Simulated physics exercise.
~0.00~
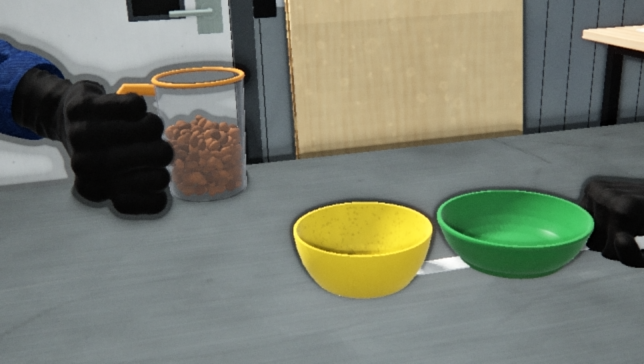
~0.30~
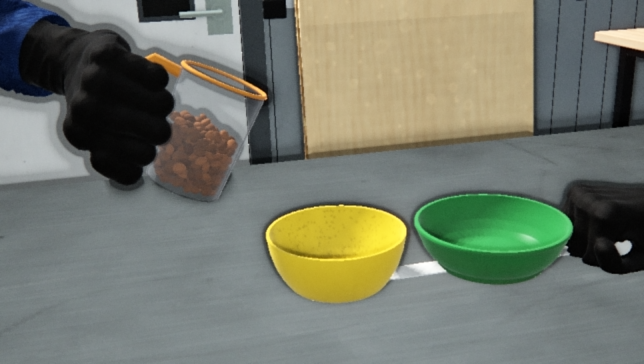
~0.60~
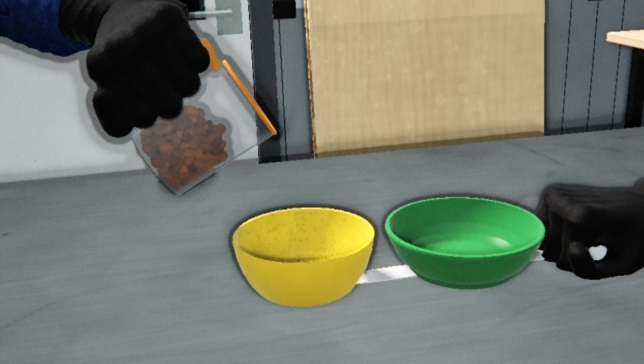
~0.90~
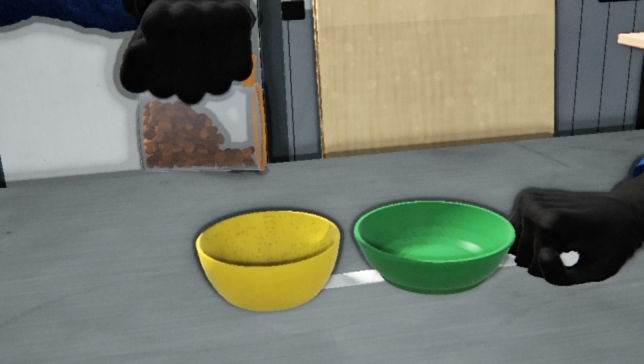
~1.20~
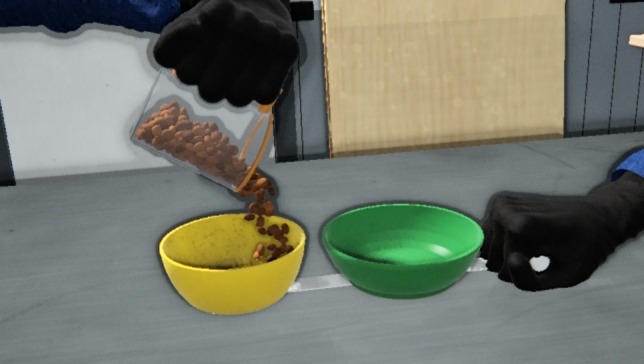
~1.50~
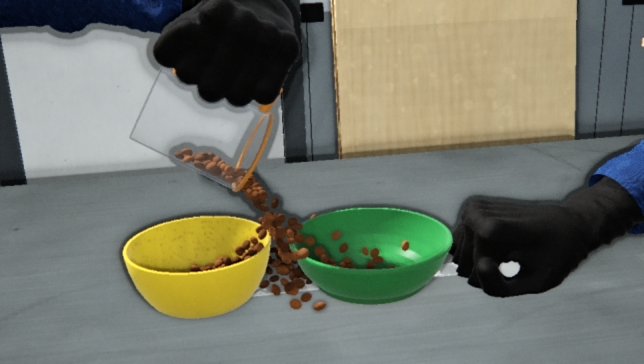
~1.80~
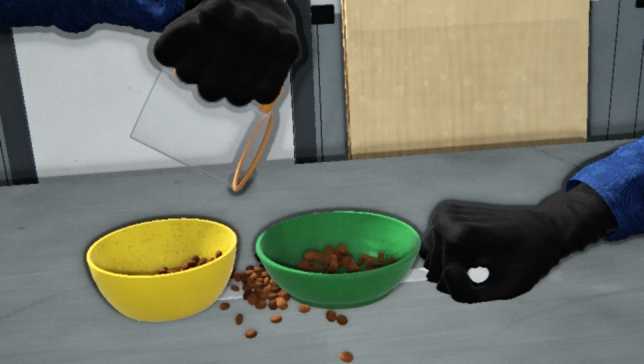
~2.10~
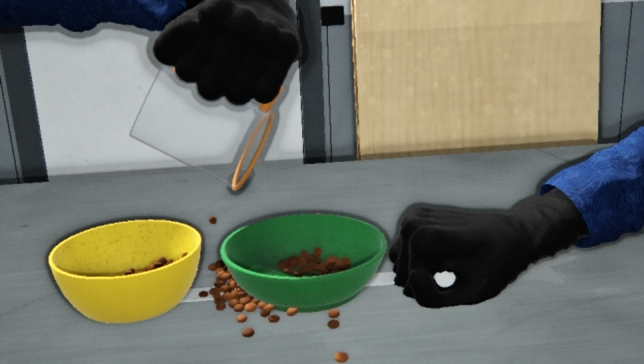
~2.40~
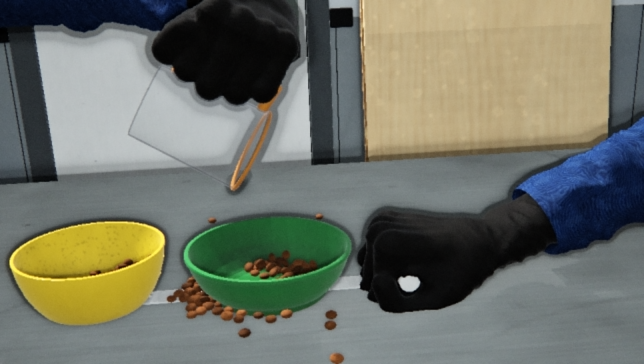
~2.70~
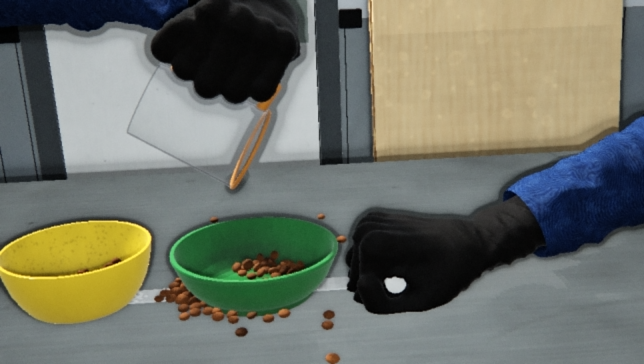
A gloved hand tipped a clear cup of brown kibble over while another gloved hand slid the joined yellow and green bowls left beneath it, so pieces fell into the yellow bowl, then the green one, with many left scattered on the table.
